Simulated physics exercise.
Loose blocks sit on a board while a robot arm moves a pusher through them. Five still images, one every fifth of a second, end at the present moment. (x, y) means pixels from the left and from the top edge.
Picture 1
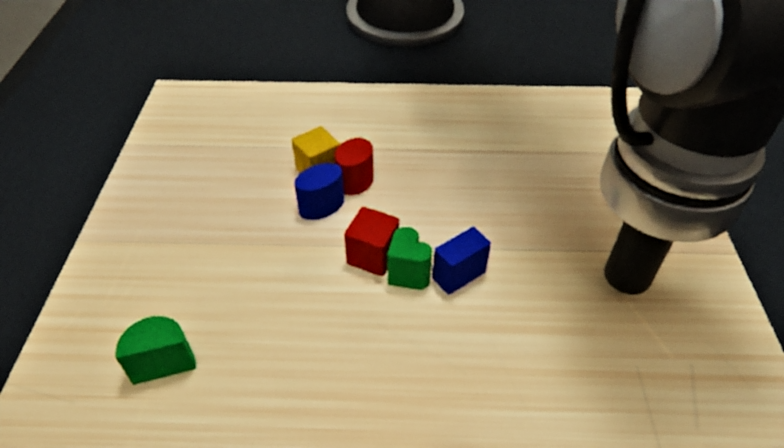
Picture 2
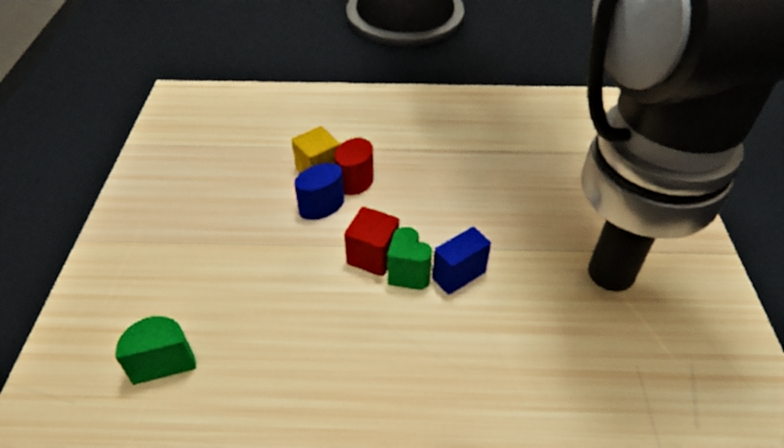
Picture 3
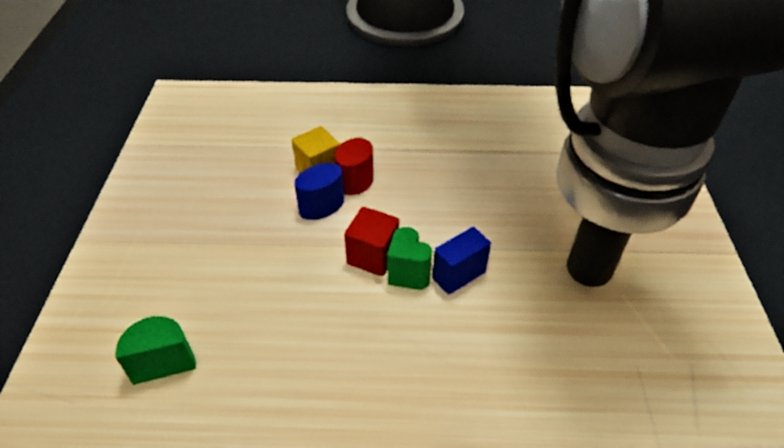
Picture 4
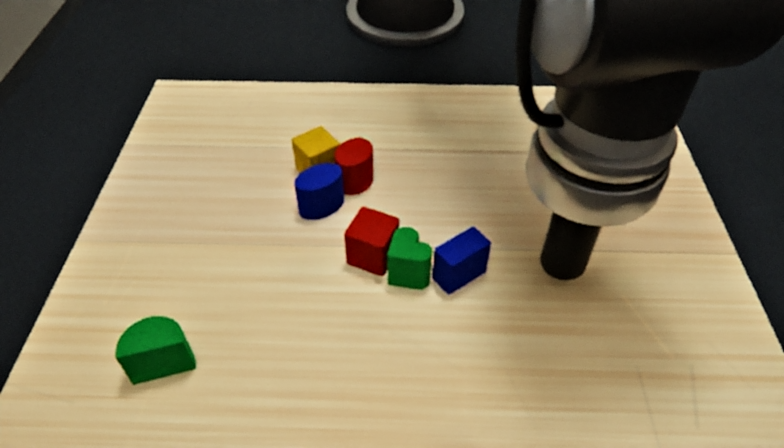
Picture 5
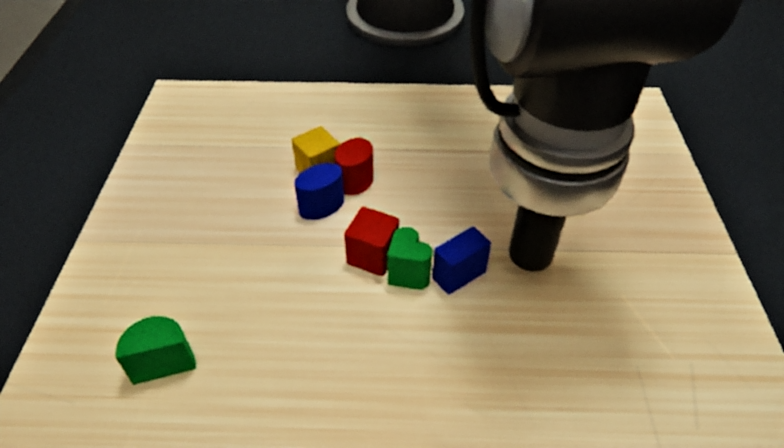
A dark robot arm with a silver collar and black pusher tip stands at the right of a pale wooden board, seen from above at an angle. Yellow, red and blue blocks cluster near the upper middle, with red, green heart and blue blocks below and a green rounded block lower left. The arm slides steadily left towards the blue block, while the blocks and camera stay still.
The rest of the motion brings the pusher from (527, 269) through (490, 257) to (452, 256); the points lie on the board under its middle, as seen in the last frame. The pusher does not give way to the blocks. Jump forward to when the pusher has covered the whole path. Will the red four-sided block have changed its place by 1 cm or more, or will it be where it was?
By the end it is where it was.
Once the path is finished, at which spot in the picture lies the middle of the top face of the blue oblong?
It should be at about (434, 260).
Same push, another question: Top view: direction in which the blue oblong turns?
Verdict: Counterclockwise.
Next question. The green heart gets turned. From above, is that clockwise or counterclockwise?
From the top: Clockwise.
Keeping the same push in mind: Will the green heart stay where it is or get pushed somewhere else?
Well, the green heart shifts from its place.
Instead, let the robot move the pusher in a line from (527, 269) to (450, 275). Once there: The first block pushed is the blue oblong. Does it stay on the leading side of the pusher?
It remains before the pusher.
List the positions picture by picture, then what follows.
In the first frame, pusher tip at (627, 278); block tops, red four-sided block at (372, 226); green heart at (409, 245); blue oblong at (463, 245).
In the second frame, pusher at (611, 275); blocks unchanged.
In the third frame, pusher at (589, 271); blocks unchanged.
In the fourth frame, pusher at (562, 264); blocks unchanged.
In the fifth frame, pusher at (530, 256); red four-sided block at (372, 226); green heart at (409, 245); blue oblong at (463, 245).
What follows on the original path. Halfway along, pusher at (492, 244); green heart at (405, 246); blue oblong at (456, 247).
At the end, pusher at (454, 243); red four-sided block in place; green heart at (400, 254), turned 45° clockwise; blue oblong at (434, 260), turned 35° anticlockwise.
